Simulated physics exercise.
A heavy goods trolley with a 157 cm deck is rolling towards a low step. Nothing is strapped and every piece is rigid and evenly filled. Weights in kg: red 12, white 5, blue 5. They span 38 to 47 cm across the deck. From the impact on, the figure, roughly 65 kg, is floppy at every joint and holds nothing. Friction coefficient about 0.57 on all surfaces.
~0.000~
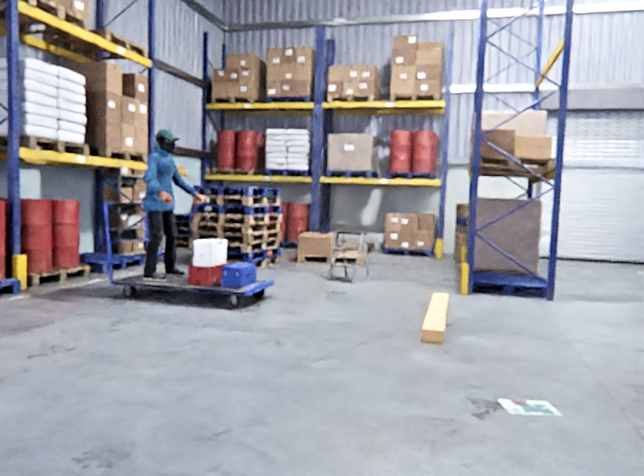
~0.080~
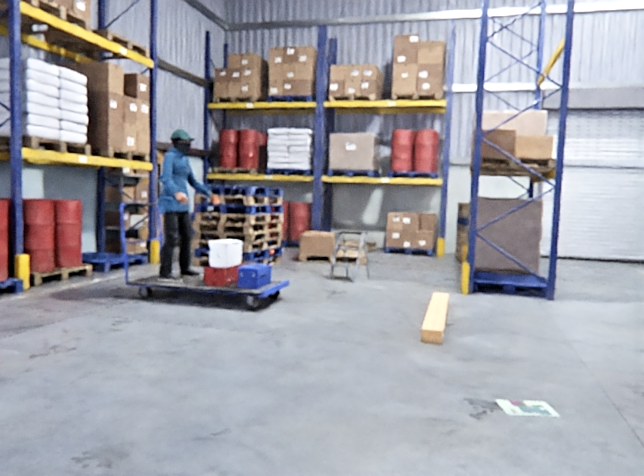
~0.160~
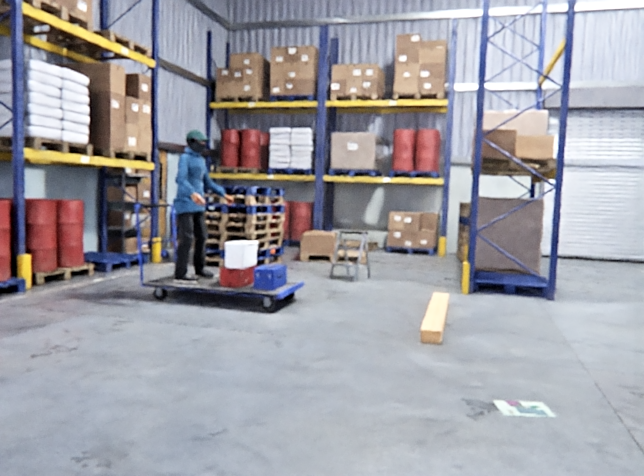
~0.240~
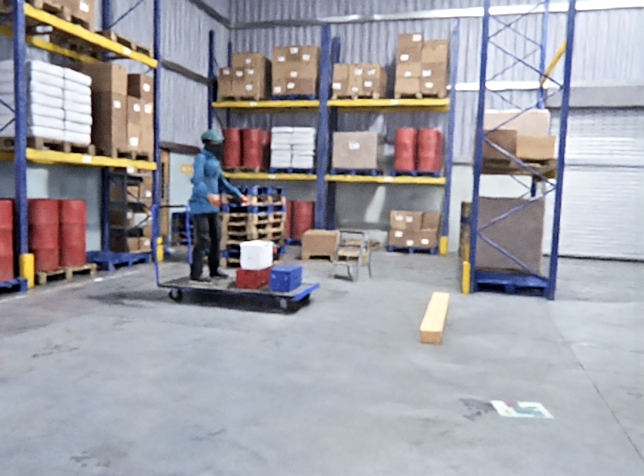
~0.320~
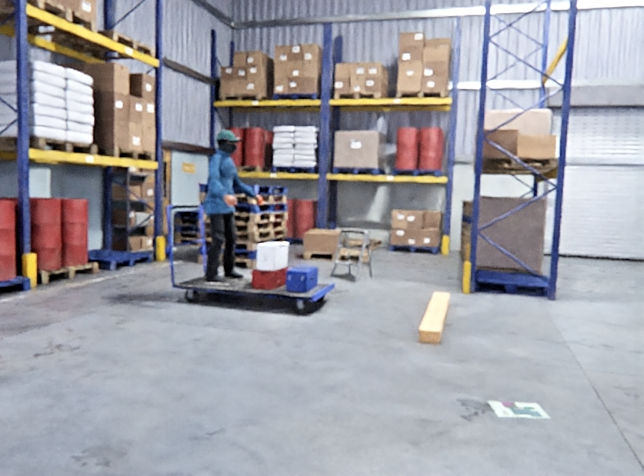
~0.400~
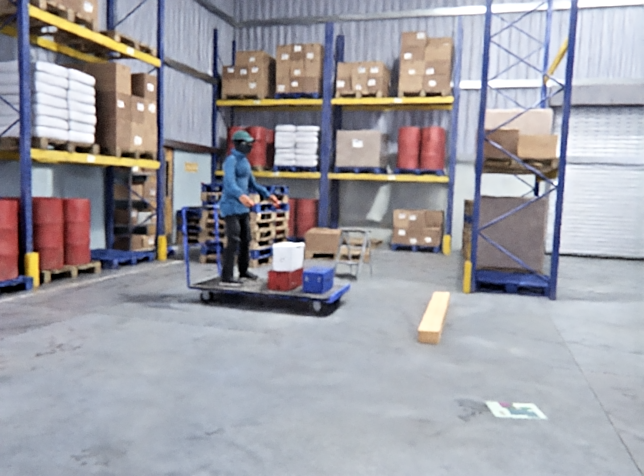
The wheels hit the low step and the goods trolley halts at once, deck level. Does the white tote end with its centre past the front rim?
At this pace the white tote stays aboard.
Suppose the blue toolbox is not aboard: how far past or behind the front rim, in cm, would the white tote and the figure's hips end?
In that case white 60 past, hips 0 past.
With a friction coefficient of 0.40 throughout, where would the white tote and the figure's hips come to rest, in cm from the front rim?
Then white 50 past, hips 10 past.
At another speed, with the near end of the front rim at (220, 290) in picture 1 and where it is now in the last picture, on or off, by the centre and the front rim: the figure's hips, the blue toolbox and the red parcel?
In that case hips off, blue off, red on.
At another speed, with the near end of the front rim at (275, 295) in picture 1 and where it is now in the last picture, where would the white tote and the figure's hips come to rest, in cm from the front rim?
In that case white 50 behind, hips 100 behind.
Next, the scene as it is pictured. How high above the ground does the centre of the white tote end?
Roughly 55 cm above it.
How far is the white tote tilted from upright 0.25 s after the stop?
It is tilted some 20°.
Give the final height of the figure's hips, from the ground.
Some 65 cm up.
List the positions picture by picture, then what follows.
In the first frame, white tote (211, 253), blue toolbox (239, 275), rim corner (246, 292); 188 cm short of the stop.
In the second frame, white tote (226, 253), blue toolbox (255, 276), rim corner (263, 294); 171 cm short of the stop.
In the third frame, white tote (241, 254), blue toolbox (271, 277), rim corner (279, 295); 153 cm short of the stop.
In the fourth frame, white tote (257, 255), blue toolbox (286, 278), rim corner (296, 296); 136 cm short of the stop.
In the fifth frame, white tote (273, 256), blue toolbox (302, 279), rim corner (313, 298); 118 cm short of the stop.
In the sixth frame, white tote (288, 257), blue toolbox (318, 280), rim corner (330, 299); 100 cm short of the stop. Speed about 2.2 m/s.
The wheels strike at 0.85 s.
After 1.10 s the white tote is 25 cm behind the rim, tilted 15°, near (415, 262) in the last picture's view.
After 1.40 s the white tote is 21 cm behind the rim, tilted 40°, near (418, 266) in the last picture's view.
After 1.85 s the white tote is 20 cm behind the rim, tilted 45°, near (420, 267) in the last picture's view.
When all is still (2.7 s), nothing is past the rim; behind it, red parcel, white tote, blue toolbox and the figure's hips.
